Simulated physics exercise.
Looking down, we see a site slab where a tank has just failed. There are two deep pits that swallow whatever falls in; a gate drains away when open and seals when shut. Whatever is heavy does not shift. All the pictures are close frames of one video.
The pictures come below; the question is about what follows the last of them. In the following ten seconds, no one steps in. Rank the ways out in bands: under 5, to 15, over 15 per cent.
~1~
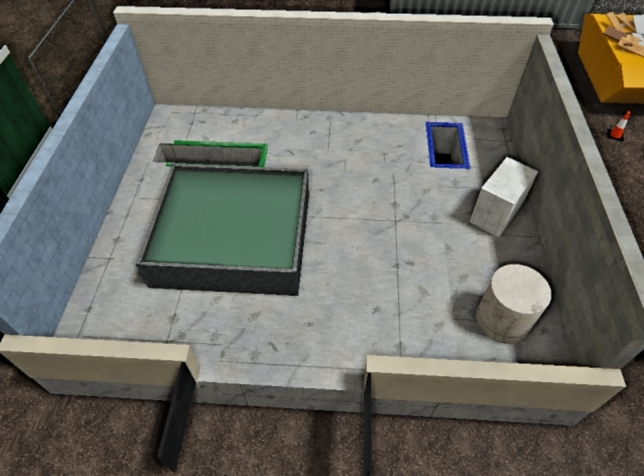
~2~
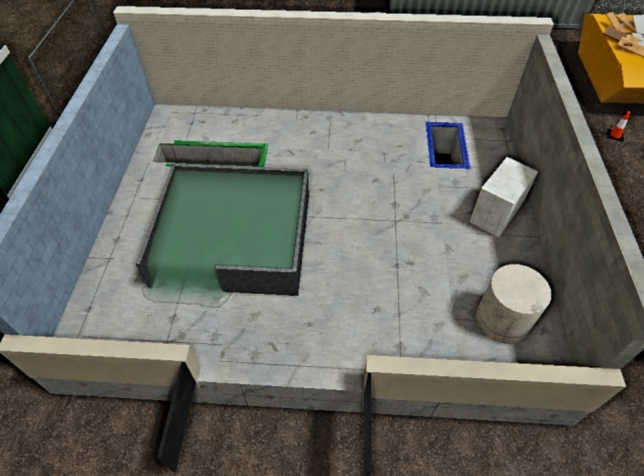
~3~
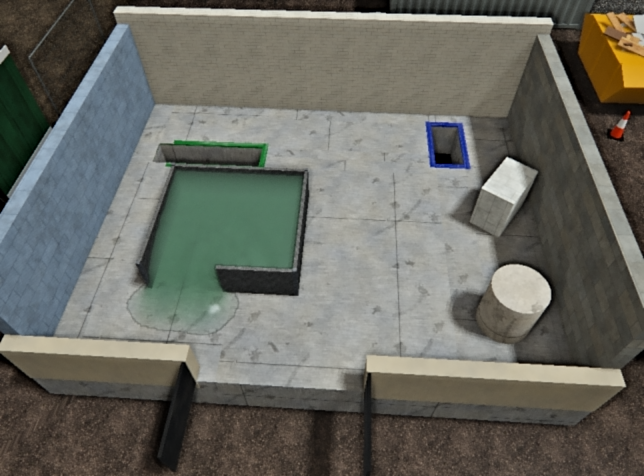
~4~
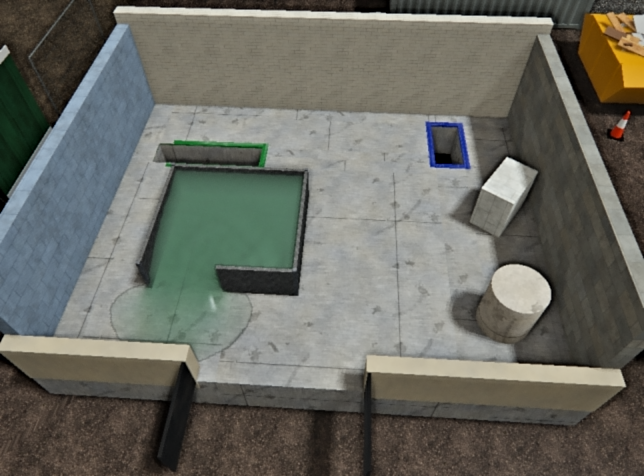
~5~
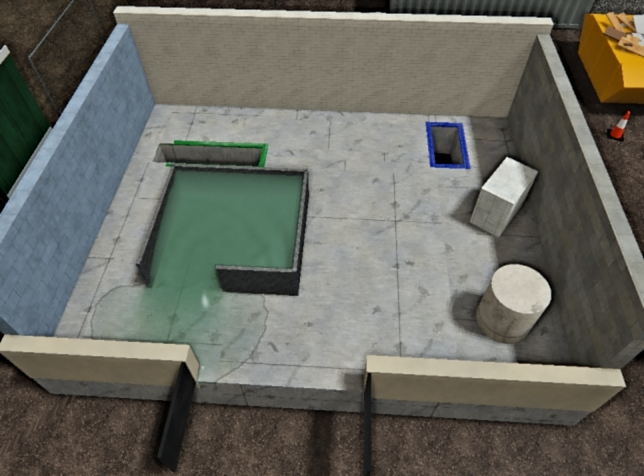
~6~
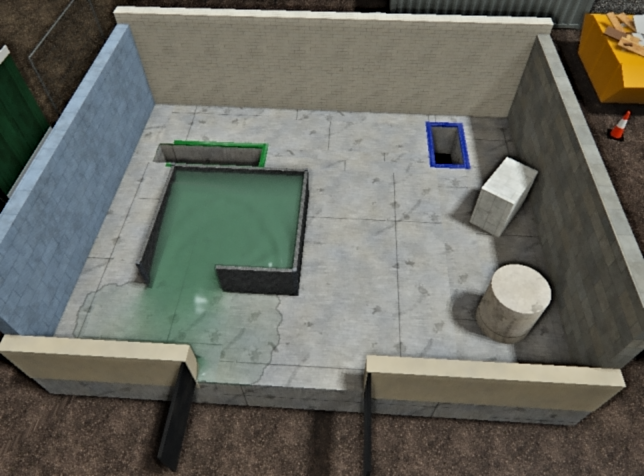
In the end the gate drains a share exceeding fifteen per cent; the blue pit drains a share short of five per cent; the green pit drains a share exceeding fifteen per cent.
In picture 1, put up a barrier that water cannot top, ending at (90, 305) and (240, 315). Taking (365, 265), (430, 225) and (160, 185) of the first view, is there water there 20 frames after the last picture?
First spared, second spared, third submerged.
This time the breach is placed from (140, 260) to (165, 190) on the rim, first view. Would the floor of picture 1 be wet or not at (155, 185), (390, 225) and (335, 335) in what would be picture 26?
Spot by spot: Soaked through, then unaffected, then soaked through.
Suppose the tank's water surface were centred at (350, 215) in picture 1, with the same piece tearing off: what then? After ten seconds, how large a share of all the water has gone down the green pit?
Within ten seconds the green pit takes 2 percent of the total.
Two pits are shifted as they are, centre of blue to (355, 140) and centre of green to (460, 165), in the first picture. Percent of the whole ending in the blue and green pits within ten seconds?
The blue pit receives 8 per cent and the green pit 2 per cent.
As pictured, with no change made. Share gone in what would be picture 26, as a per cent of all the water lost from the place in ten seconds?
Result, approximate: 30 per cent.
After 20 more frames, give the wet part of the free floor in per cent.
Some 40 per cent.
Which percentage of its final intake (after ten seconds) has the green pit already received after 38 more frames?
Roughly 55 percent.
A moment on, water covers 10 % of the floor; the gate 2 %, the blue pit 0 %, the green pit 0 %.
Next, water covers 20 % of the floor; the gate 5 %, the blue pit 0 %, the green pit 0 %.
Then, water covers 40 % of the floor; the gate 10 %, the blue pit 0 %, the green pit 3 %.
Later, water covers 55 % of the floor; the gate 17 %, the blue pit 0 %, the green pit 13 %.
In the end, water covers 70 % of the floor; the gate 22 %, the blue pit 0 %, the green pit 22 %.
